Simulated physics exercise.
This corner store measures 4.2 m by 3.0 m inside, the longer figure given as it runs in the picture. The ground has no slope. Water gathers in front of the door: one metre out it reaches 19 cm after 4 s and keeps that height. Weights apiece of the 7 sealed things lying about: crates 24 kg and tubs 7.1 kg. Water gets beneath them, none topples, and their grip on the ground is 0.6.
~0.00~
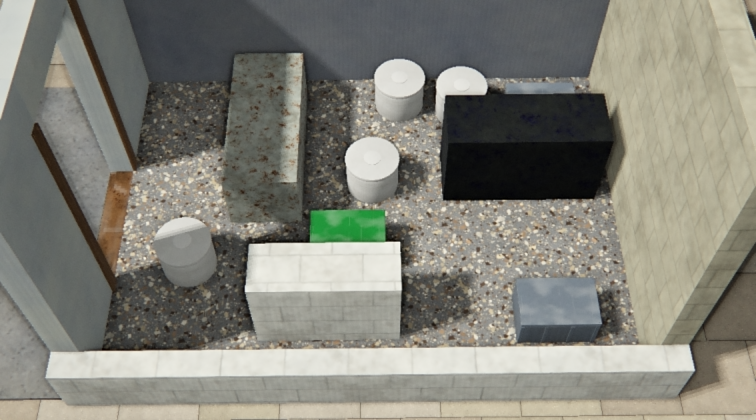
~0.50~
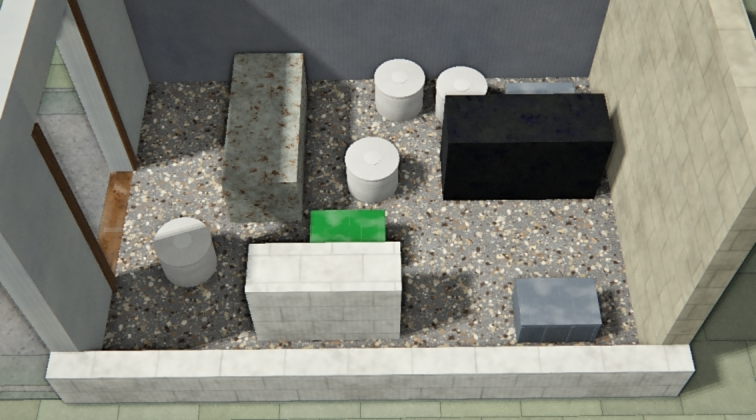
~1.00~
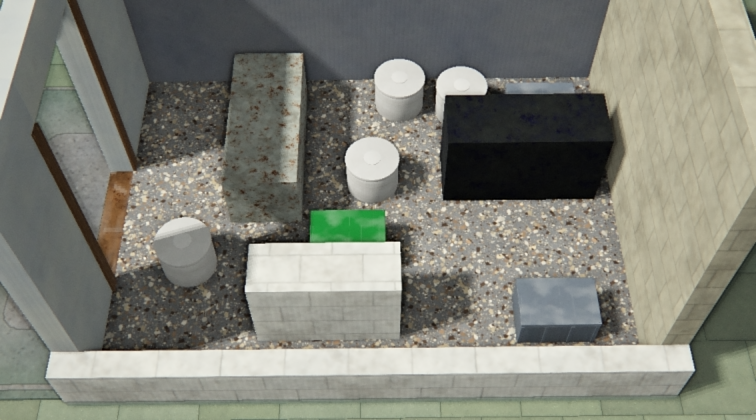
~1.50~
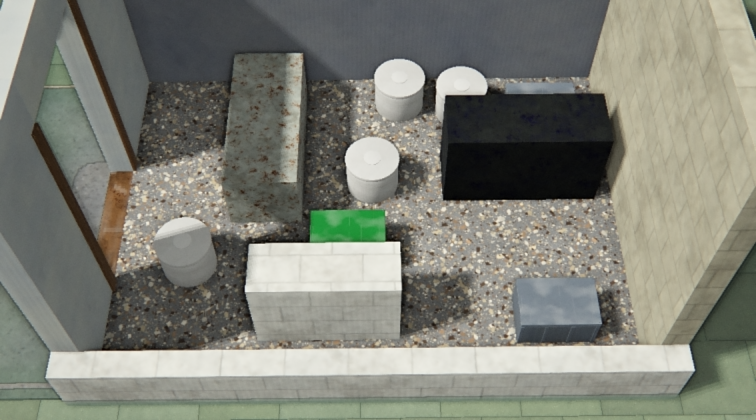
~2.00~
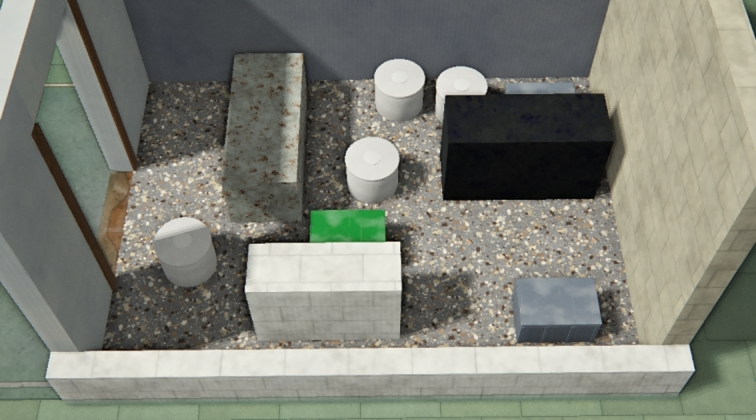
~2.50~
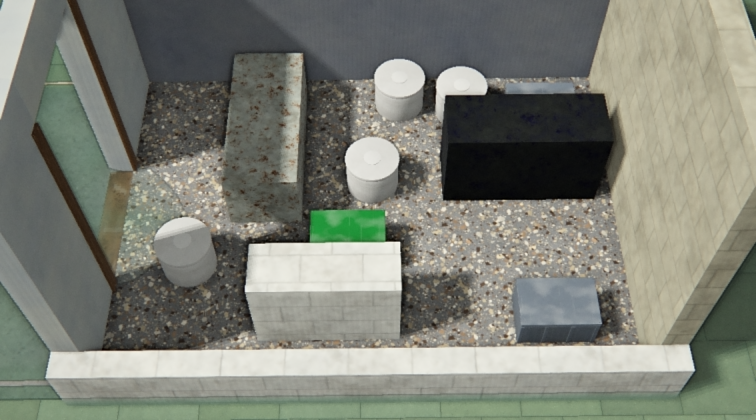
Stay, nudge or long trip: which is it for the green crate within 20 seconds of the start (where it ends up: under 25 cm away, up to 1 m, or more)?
The green crate is nudged along.
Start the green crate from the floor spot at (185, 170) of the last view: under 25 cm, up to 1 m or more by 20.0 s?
It moves a short way.
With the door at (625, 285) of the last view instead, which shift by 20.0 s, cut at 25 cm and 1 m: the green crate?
In that case the green crate ends far away.
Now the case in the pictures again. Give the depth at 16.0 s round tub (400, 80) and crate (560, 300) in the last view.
About 14 and 18 cm.
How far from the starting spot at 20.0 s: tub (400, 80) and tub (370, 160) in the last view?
In turn: 100 cm, 100 cm.
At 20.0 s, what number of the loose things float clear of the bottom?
I count 7.
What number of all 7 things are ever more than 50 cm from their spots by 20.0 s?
I count 7.
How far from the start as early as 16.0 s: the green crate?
Roughly 80 cm by then.
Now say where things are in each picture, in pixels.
The first frame shows the green crate at (348, 231), on the bottom; water covers 0.0 m2; 0 of 7 have shifted.
The second frame shows the green crate at (348, 231) rests on the ground; 0.0 m2 under water; 0 of 7 have shifted.
The third frame shows the green crate at (348, 231) rests on the ground; 0.0 m2 under water; 0 of 7 have shifted.
The fourth frame shows the green crate at (348, 231), on the bottom; water covers 0.0 m2; 0 of 7 have shifted.
The fifth frame shows the green crate at (348, 231), on the bottom; 0.0 m2 under water; 0 of 7 have shifted.
The sixth frame shows the green crate at (348, 231), on the bottom; 0.4 m2 under water; 0 of 7 have shifted.
After 4.0 s the green crate is near (348, 231), 0.0 m from its start, aground; 0 afloat.
After 9.0 s the green crate is near (362, 218), 0.2 m from its start, aground; 1 afloat.
After 16.0 s the green crate is near (373, 158), 0.7 m from its start, afloat; 7 afloat.
After 20.0 s the green crate is near (433, 211), 0.7 m from its start, afloat; 7 afloat.
